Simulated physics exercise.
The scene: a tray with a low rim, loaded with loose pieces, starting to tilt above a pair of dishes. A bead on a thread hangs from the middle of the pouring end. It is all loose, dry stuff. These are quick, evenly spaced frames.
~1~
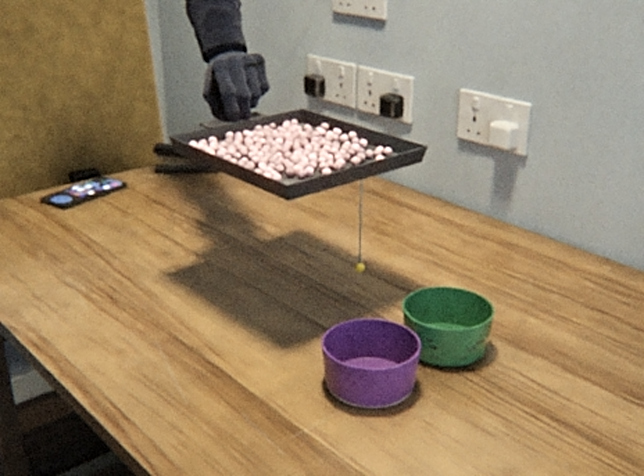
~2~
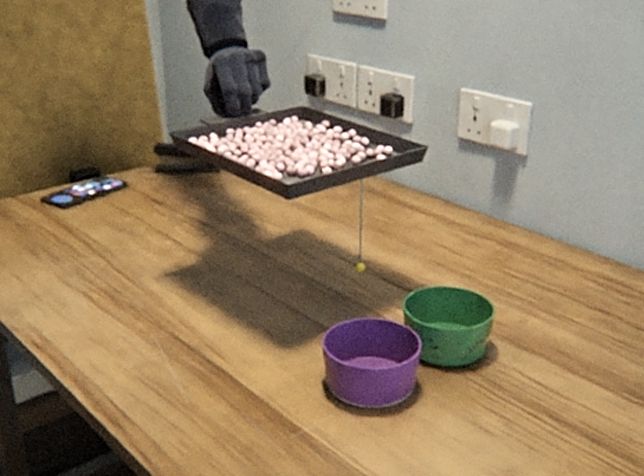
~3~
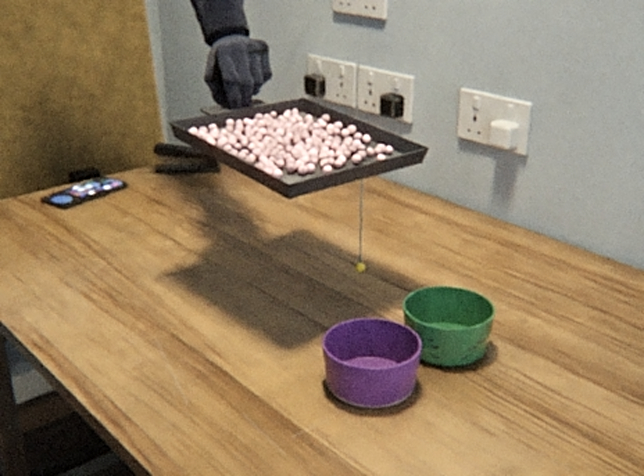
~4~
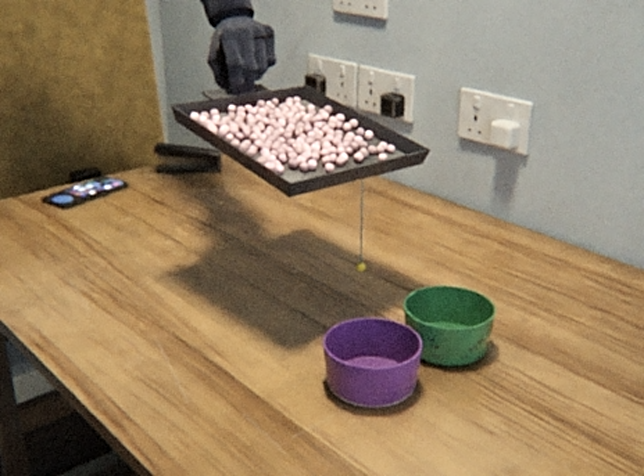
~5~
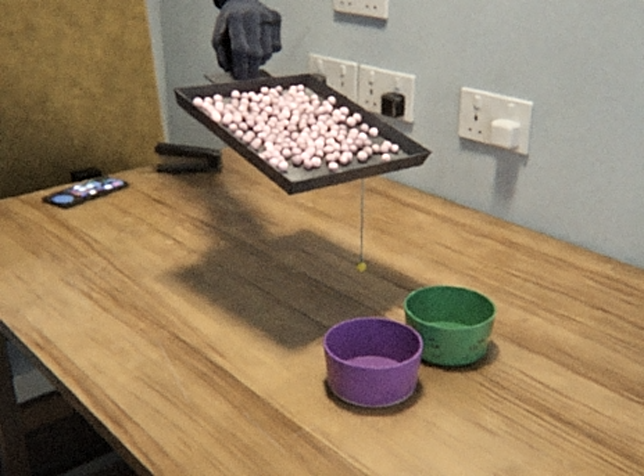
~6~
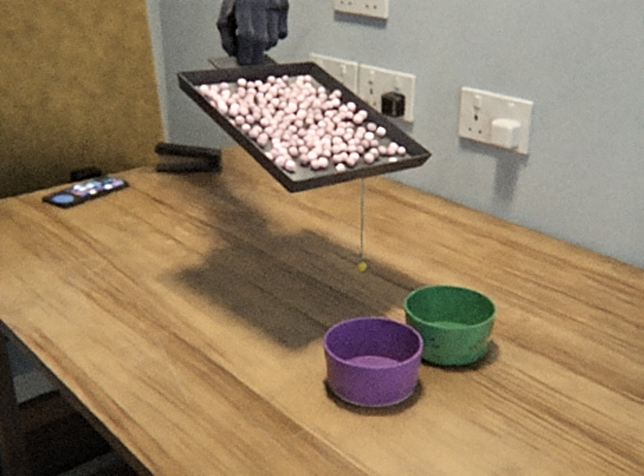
We see a dark gloved hand holding a black tray of small pale pink balls above a purple dish and a green dish; the hand rises, tilting the tray toward the right as the balls begin shifting across it.
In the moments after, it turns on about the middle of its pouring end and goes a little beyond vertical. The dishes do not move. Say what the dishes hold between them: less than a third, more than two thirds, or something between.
They take under a third between them.
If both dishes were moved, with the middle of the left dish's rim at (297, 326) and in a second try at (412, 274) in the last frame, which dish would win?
One: The right one. Two: The left-hand dish.
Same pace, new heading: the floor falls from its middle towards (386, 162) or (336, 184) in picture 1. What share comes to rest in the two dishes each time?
About 0 and 10 per cent.
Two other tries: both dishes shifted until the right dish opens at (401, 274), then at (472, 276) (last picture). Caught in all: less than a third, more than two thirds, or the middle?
At the first place one to two thirds, at the second one to two thirds.
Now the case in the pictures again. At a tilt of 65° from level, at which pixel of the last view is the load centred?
At about (386, 160).
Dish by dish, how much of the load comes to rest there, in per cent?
Left dish: 0 %, right dish: 0 %.
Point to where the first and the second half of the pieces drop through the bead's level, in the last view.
First near (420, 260), later near (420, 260).
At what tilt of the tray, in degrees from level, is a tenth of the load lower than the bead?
At about 70°.
Shortly afterwards, tray tipped steeply; the bulk on the tray; a little outside both; near a quarter in the air.
Next, tray tipped past a quarter turn; a little on the tray; only a few in the left dish; only a few in the right dish; the bulk outside both; near a quarter in the air.
Some moments later, tray tipped past a quarter turn; only a few in the left dish; only a few in the right dish; all but a few outside both.
In the end, tray tipped past a quarter turn; only a few in the left dish; only a few in the right dish; all but a few outside both.
